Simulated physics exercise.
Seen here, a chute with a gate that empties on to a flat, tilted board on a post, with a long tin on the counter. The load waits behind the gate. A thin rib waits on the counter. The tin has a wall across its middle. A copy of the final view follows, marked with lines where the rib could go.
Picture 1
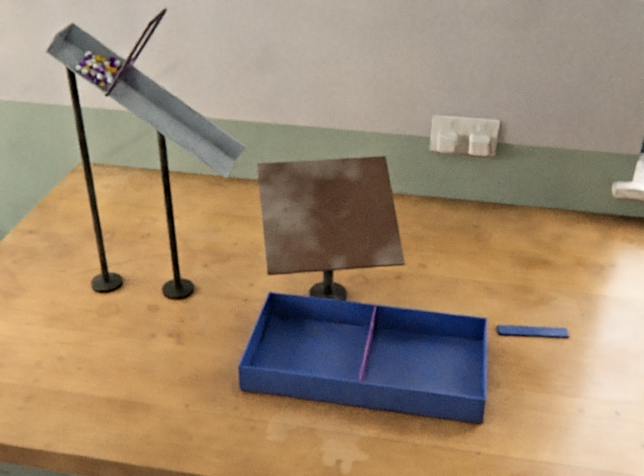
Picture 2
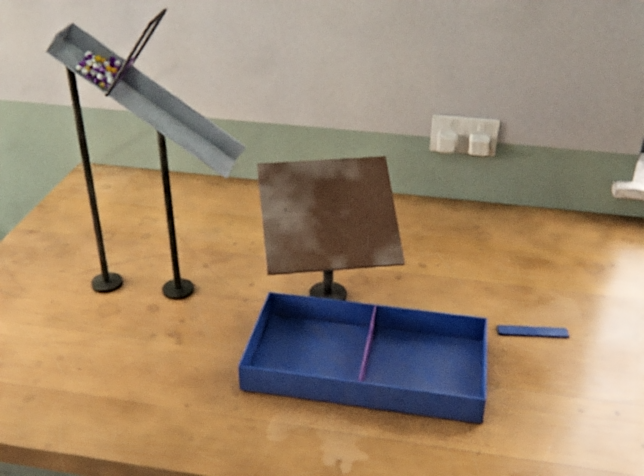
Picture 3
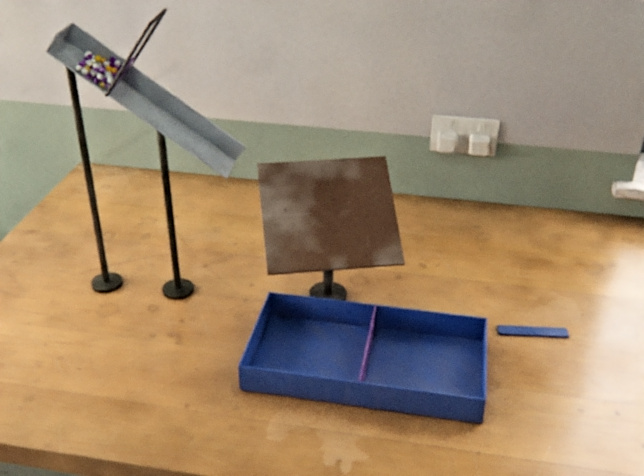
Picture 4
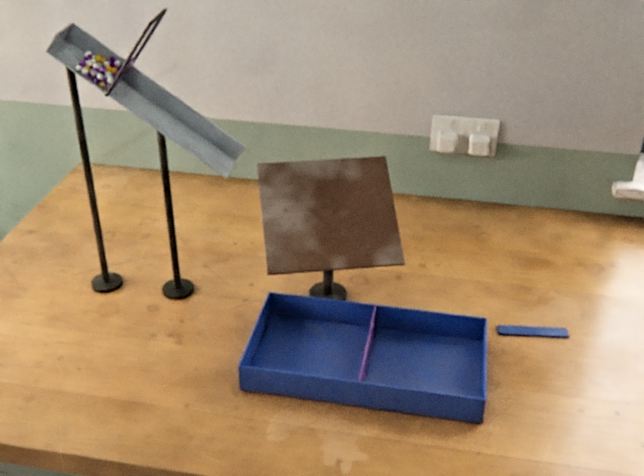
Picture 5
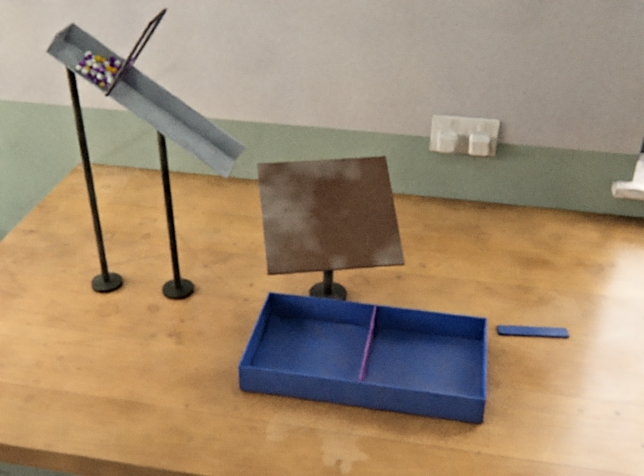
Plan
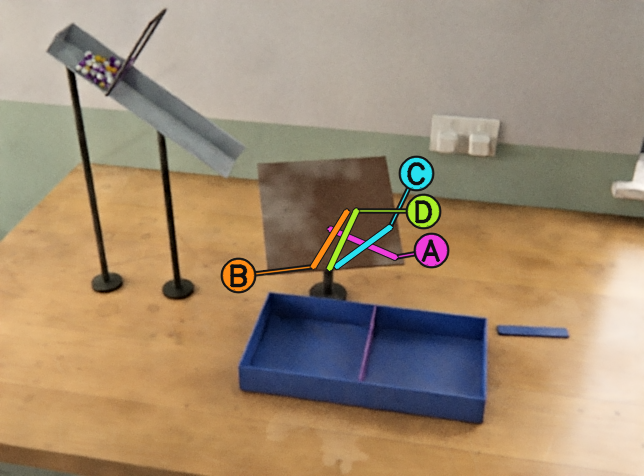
In this clip, small round beads sit behind a closed gate in a sloping gray chute, beside a tilted brown board and a divided blue tin on a wooden counter with a thin blue strip; nothing visibly moves.
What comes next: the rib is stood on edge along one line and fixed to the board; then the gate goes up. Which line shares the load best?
Take A.
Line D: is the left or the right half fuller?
The left half.
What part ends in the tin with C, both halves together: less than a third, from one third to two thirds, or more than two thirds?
Line C gives more than two thirds.
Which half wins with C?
The left half.
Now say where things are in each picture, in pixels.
The first frame shows load behind the gate near (102, 69), round plastic beads; lip of the chute near (231, 169), sloping fairly steeply.
The second frame shows middle of the board near (329, 212), tilted fairly steeply; middle of its low edge near (337, 269); of its high edge near (322, 160).
The third frame shows front corners of the tin near (239, 366) and (485, 399); front end of its middle wall near (359, 382); gate still shut near (127, 66).
The fourth frame shows middle of the load near (102, 69); lip near (231, 169).
The fifth frame shows middle of the load near (102, 69); lip near (231, 169).
On the marked copy, line A from (330, 229) to (395, 257); line B from (346, 211) to (313, 266); line C from (389, 227) to (336, 266); line D from (356, 210) to (329, 268).
Choosing A, of what is caught, close to two thirds in the left half, close to a third in the right.
Choosing B, of what is caught, all but a few in the left half, only a few in the right.
Choosing C, of what is caught, all but a few in the left half, a small share in the right.
Choosing D, of what is caught, all but a few in the left half, a small share in the right.
